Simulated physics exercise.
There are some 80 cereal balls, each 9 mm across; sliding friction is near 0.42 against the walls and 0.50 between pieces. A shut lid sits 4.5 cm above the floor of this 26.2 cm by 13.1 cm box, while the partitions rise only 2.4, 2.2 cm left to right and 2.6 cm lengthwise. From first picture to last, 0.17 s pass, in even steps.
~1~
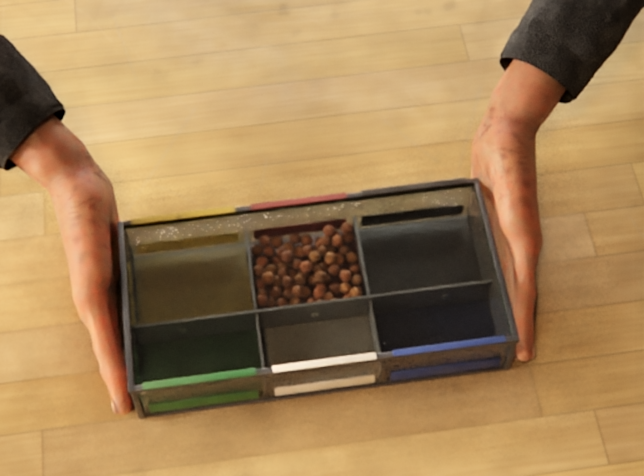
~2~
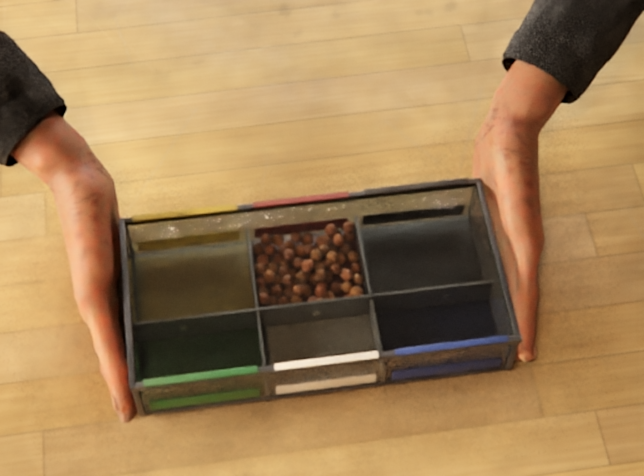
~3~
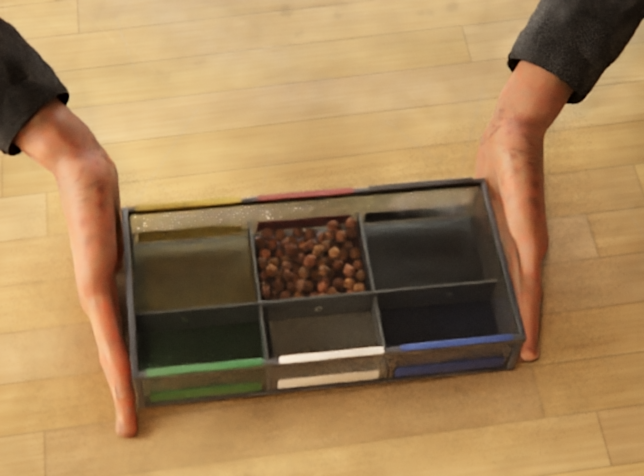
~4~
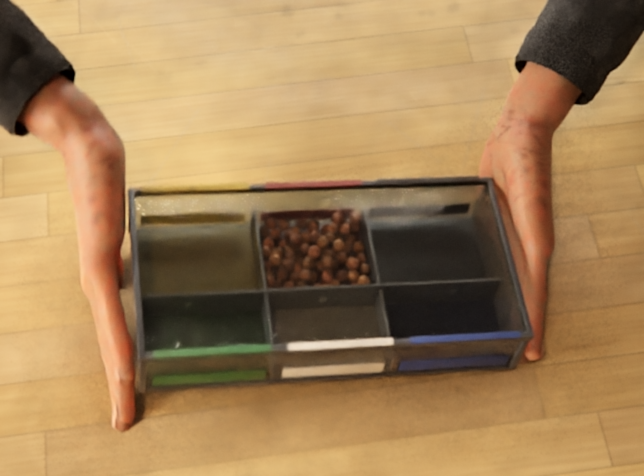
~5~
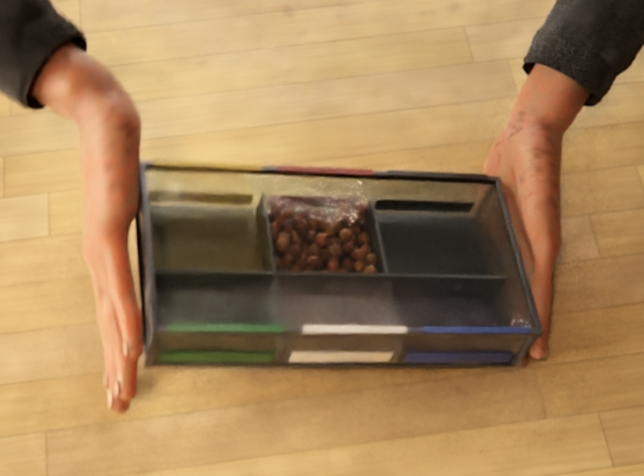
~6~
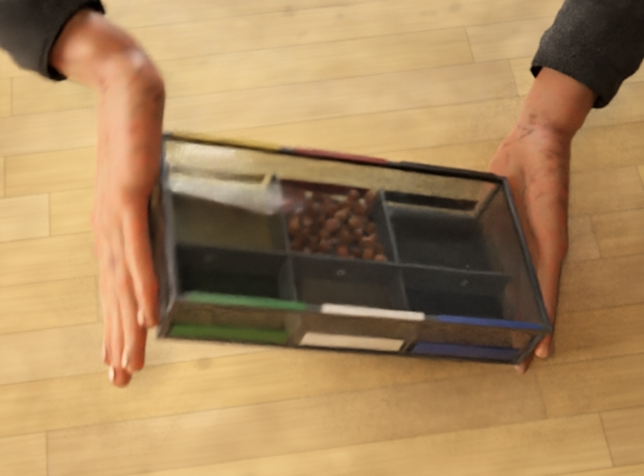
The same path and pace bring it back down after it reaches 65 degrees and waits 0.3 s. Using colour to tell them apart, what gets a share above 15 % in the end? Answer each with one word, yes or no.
Red: Yes. Blue: No. Green: No. Yellow: No. White: No. Black: Yes.
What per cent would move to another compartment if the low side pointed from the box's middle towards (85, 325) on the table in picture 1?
Near 30 percent, give or take.
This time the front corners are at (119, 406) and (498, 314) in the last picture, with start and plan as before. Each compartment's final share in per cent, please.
Red 70; blue 0; green 25; yellow 5; white 0; black 0.
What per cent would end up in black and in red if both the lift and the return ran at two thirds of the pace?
The black compartment would end with 10 per cent and the red compartment with 90 per cent.
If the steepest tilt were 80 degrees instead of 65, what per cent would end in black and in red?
You'd get black at 65 % and red at 35 %.
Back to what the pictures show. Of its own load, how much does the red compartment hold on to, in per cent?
Share retained: Some 70 per cent.
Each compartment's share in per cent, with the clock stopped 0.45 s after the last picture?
It splits as red 75, blue 0, green 0, yellow 0, white 0 and black 25 percent.
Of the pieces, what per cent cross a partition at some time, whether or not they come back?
Around 30 percent.
Then, 0.45 s after the last picture, tilt 65 degrees; red 75 %, black 25 %.
Then, 0.75 s after the last picture, tilt 39 degrees; red 70 %, black 30 %.
Then, 1.15 s after the last picture, tilt 0 degrees; red 70 %, black 30 %.
In the end, red 70 %, blue 0 %, green 0 %, yellow 0 %, white 0 %, black 30 %.
